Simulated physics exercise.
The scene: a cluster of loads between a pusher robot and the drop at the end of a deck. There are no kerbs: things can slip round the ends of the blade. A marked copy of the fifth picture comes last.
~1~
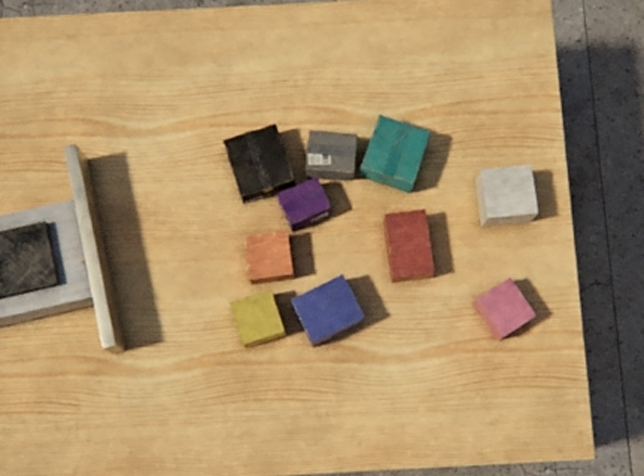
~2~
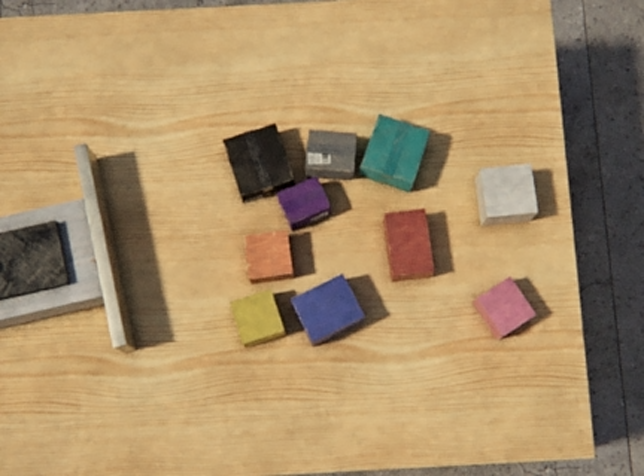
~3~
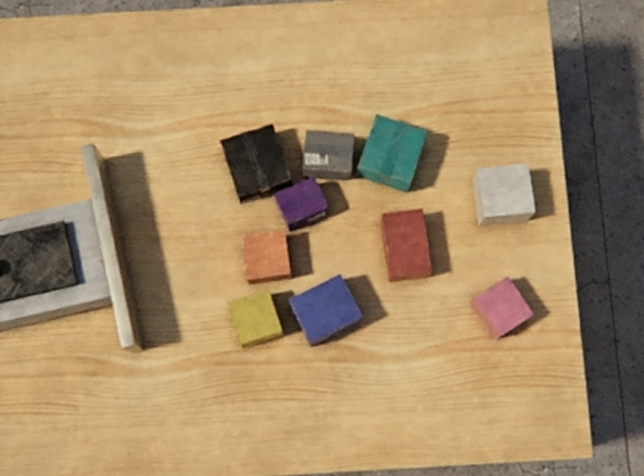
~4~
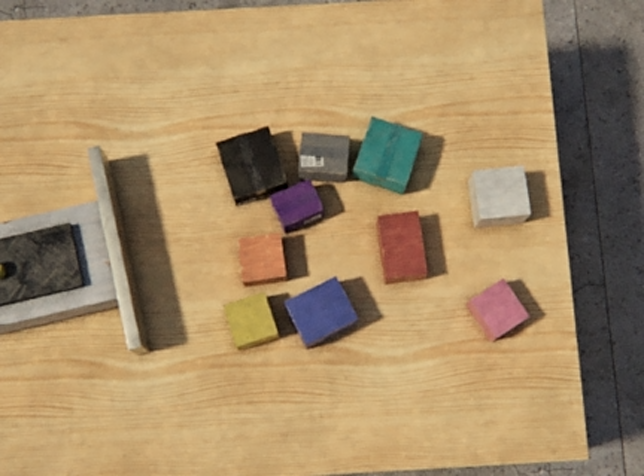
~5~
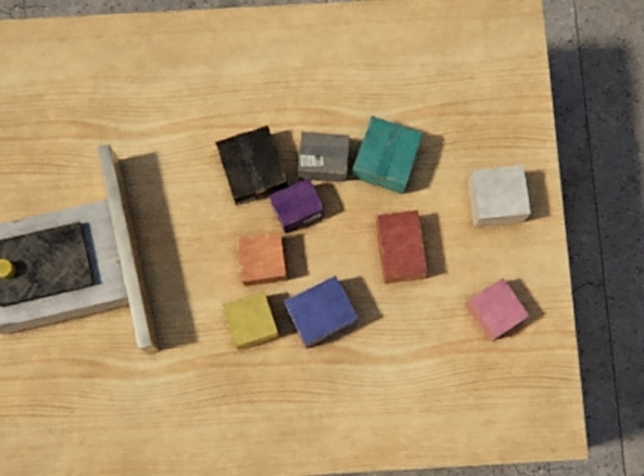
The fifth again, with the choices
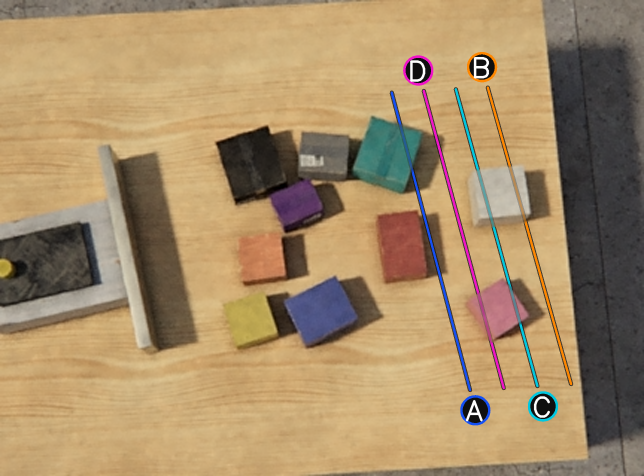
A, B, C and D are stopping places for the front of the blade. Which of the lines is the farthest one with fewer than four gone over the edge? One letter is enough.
Line D.
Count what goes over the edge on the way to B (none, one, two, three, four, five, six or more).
By then, six or more.
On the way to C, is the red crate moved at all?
By then, yes.
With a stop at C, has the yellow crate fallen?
No.
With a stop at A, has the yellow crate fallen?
By then, no.
On the marked copy, A at (430, 238); B at (528, 232); C at (496, 234); D at (463, 236).
Following D. Soon after the start, robot (172, 256); yellow crate (295, 319); blue crate (346, 314).
Later, robot (295, 249); pink crate (517, 311); turquoise box (484, 138).
In the end, robot (389, 244); pink crate over the edge; white crate over the edge; three fallen.
As for the rest, A is within the limit but short; B drops six; C drops four.
